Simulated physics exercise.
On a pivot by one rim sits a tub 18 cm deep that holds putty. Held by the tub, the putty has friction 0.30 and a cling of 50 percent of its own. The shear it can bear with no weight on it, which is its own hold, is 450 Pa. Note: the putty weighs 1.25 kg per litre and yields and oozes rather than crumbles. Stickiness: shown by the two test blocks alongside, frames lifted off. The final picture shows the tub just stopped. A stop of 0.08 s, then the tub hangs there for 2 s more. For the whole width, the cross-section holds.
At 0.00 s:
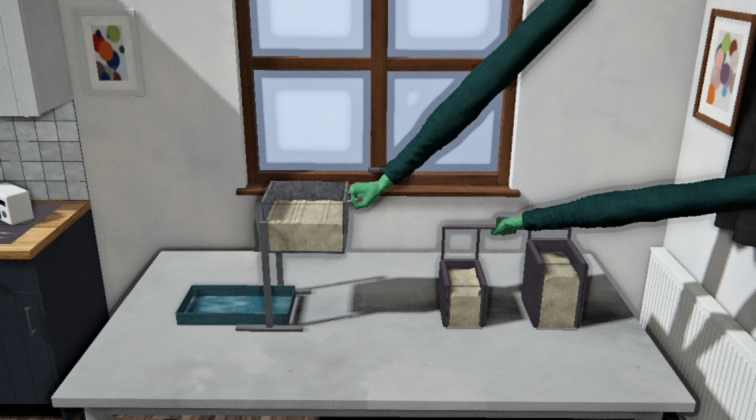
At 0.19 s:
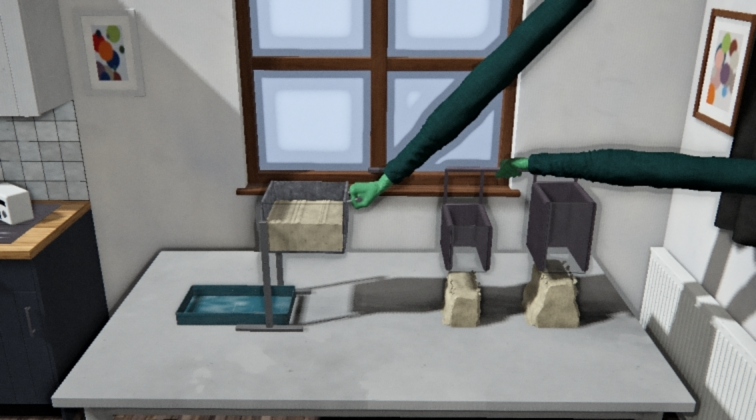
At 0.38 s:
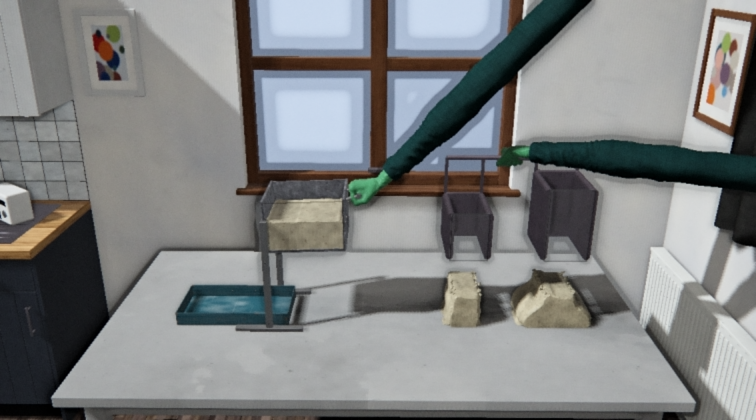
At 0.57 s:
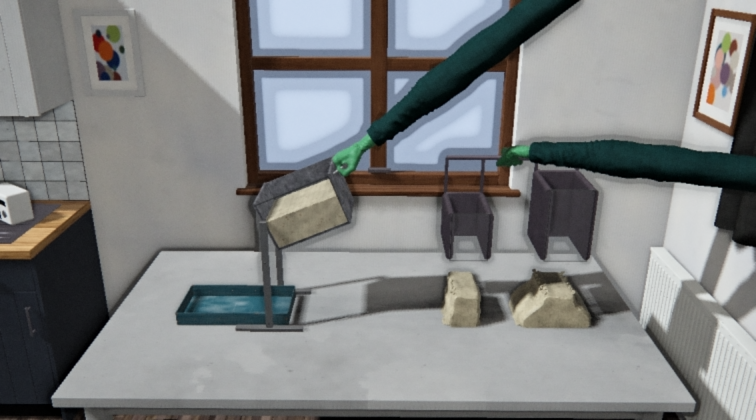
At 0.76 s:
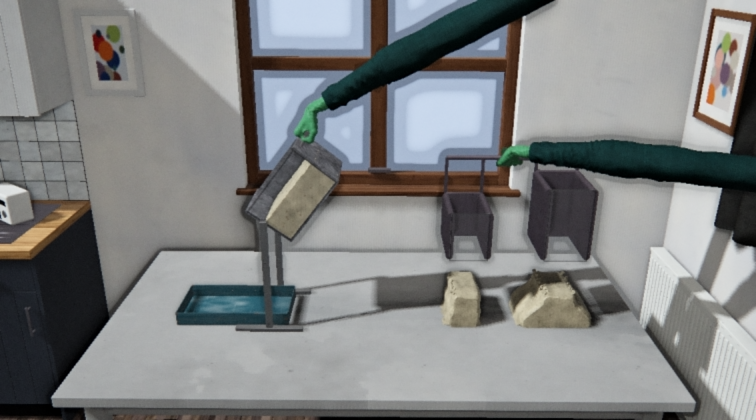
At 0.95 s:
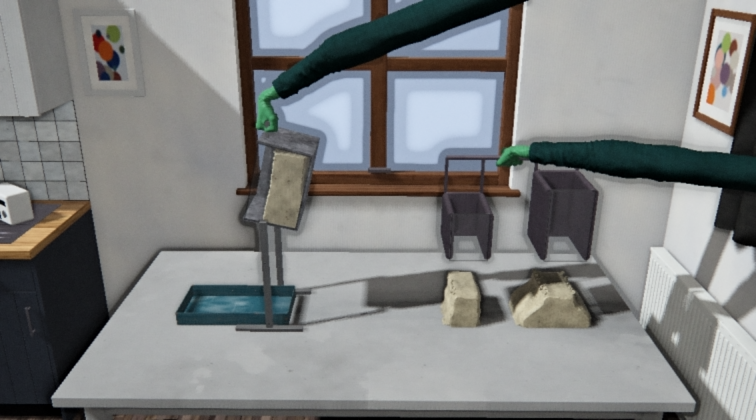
A green hand lifted two open molds off blocks of pale putty, and the right block slumped and spread; then another green hand swung the putty-filled tub up and leftward until it stood steeply tilted.
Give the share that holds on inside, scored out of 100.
About 70 per cent.
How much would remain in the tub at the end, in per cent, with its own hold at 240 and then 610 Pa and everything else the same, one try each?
Roughly 55 % followed by roughly 100 %.
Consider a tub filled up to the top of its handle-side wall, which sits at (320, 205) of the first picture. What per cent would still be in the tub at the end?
About 100 per cent.
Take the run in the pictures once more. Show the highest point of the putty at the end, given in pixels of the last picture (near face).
Looking at the last picture, I'd put it at about (285, 194).
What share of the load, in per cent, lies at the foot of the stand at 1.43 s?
I reckon around 0 % of it.
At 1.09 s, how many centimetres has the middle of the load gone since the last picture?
Displacement noted: Approx. 4 cm... about that.
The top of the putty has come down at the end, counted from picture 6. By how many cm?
About 14 cm.
After 1.09 s, the tub is at 77 degrees and holds 100 %.
After 1.26 s, the tub is at 77 degrees and holds 87 %.
After 1.43 s, the tub is at 77 degrees and holds 73 %.
After 1.60 s, the tub is at 77 degrees and holds 70 %.
After 2.95 s, the tub is at 77 degrees and holds 70 %.
